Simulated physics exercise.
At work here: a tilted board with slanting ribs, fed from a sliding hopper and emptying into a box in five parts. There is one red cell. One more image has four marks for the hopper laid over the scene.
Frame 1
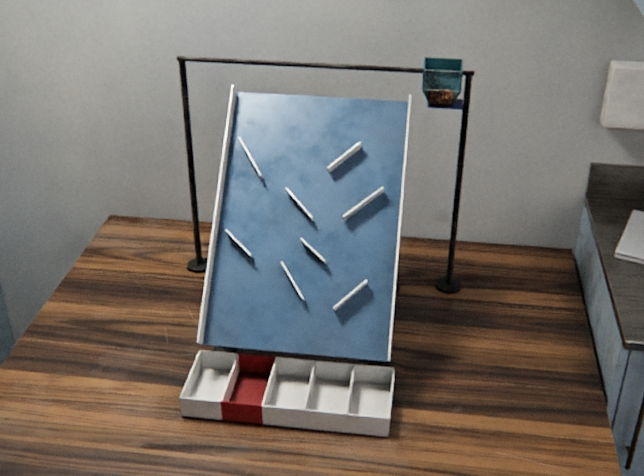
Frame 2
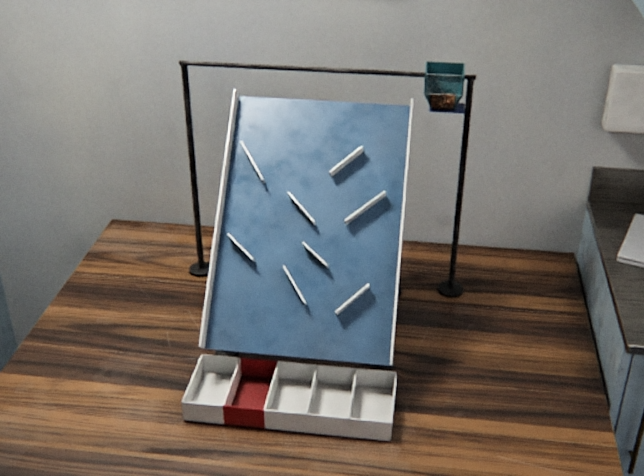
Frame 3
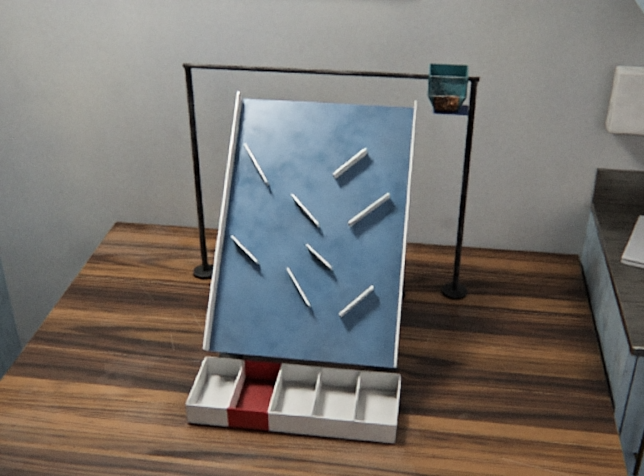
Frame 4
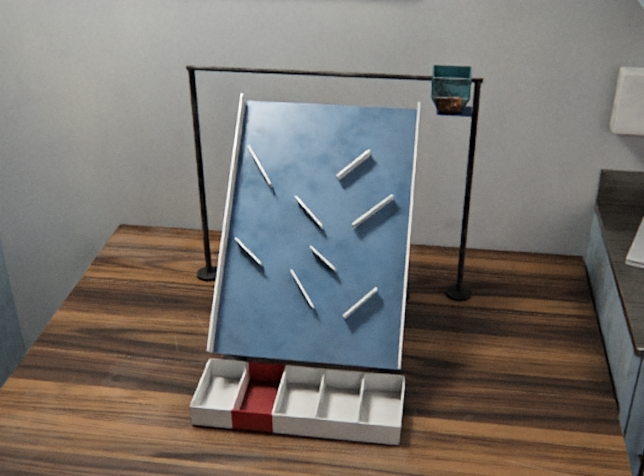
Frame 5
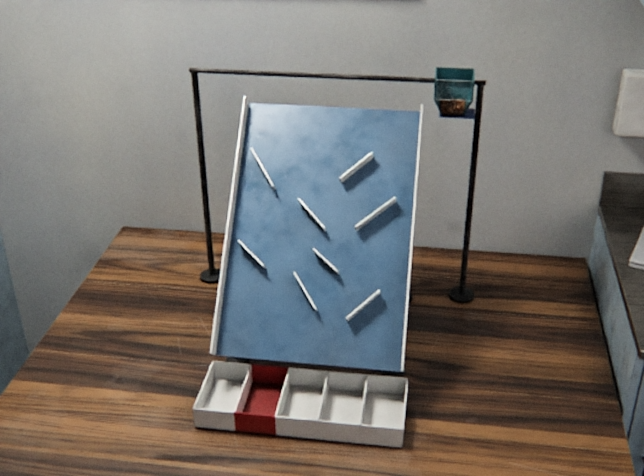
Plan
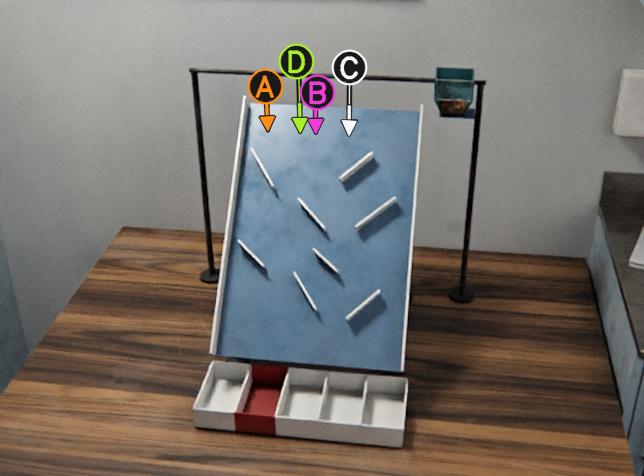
In this clip, a tilted blue board with slanting white ribs stands above a five-part box with one red cell, while a small hopper stays at the right of an overhead rail as the view shifts slightly.
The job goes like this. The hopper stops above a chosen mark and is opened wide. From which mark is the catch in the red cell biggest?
I would pick mark D.
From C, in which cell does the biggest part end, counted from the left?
The third from the left.
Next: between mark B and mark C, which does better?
That would be B.
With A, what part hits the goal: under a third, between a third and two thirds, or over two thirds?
Under a third.
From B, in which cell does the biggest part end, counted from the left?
The third.
On the marked copy, mark A meets the board at (267, 125); mark B meets the board at (315, 128); mark C meets the board at (349, 129); mark D meets the board at (300, 127).
For mark A, a small share in the red cell, the bulk in other cells, a small share outside the box.
For mark B, close to a quarter in the red cell, the bulk in other cells.
For mark C, a small share in the red cell, all but a few in other cells.
For mark D, close to a third in the red cell, close to half in other cells, a small share outside the box.
